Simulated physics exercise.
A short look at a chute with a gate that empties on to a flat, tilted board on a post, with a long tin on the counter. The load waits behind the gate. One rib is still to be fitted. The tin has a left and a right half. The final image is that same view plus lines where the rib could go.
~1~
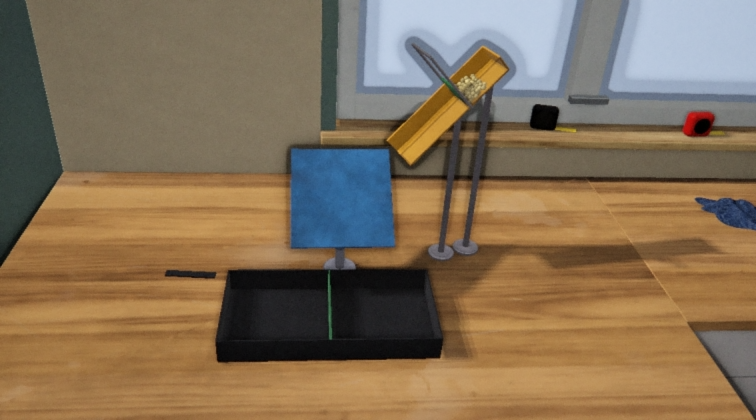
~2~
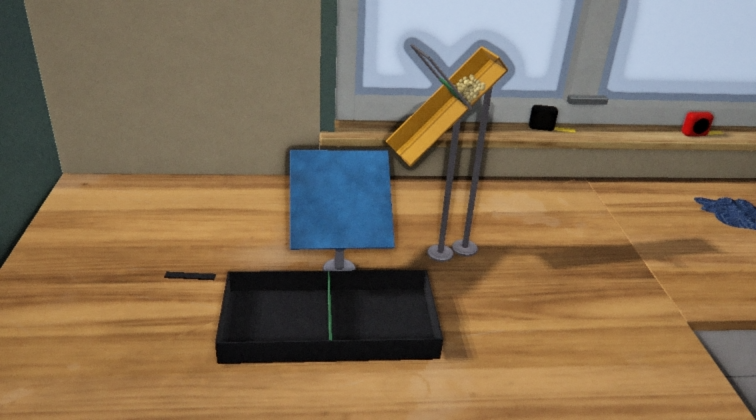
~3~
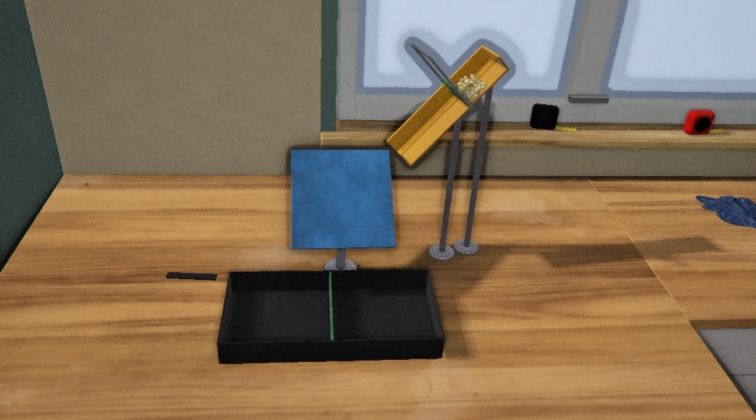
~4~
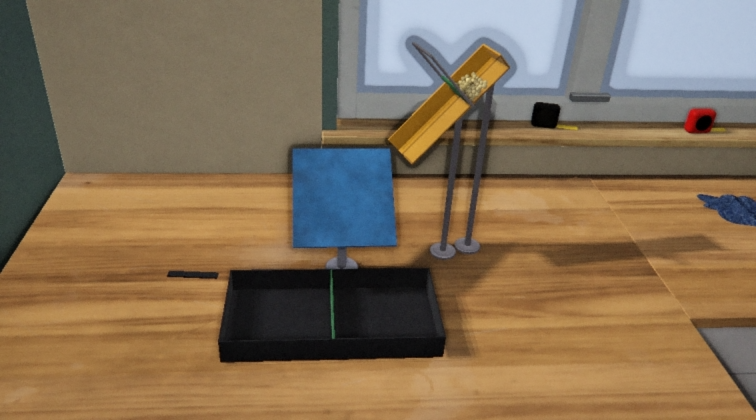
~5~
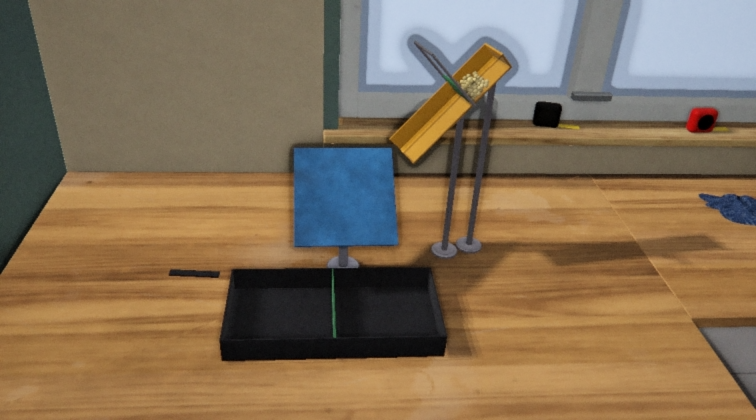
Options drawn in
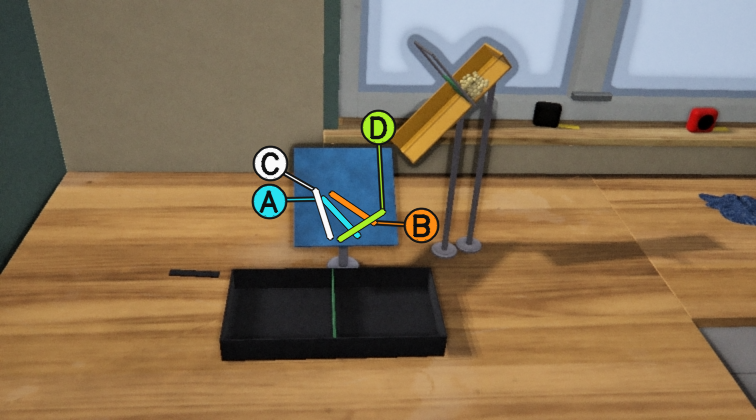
A yellow chute slopes down to the left on two grey posts above a wooden counter, seen from the front and slightly above, with a window behind. Pale beans sit behind its gate, a tilted blue board stands on a post at centre, and a black tin with a green middle wall lies in front. Nothing on the counter moves; only the view shifts very slightly.
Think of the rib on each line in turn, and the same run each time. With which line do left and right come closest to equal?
Choose C.
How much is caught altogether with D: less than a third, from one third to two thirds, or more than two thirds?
More than two thirds.
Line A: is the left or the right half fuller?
More lands on the right.
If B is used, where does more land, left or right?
Right.
On the marked copy, line A from (323, 198) to (357, 235); line B from (332, 194) to (374, 222); line C from (315, 190) to (330, 236); line D from (382, 211) to (340, 239).
With A, of what is caught, a stray few in the left half, nearly all in the right.
With B, of what is caught, a small part in the left half, nearly all in the right.
With C, of what is caught, about a third in the left half, about two thirds in the right.
With D, of what is caught, nearly all in the left half, a stray few in the right.
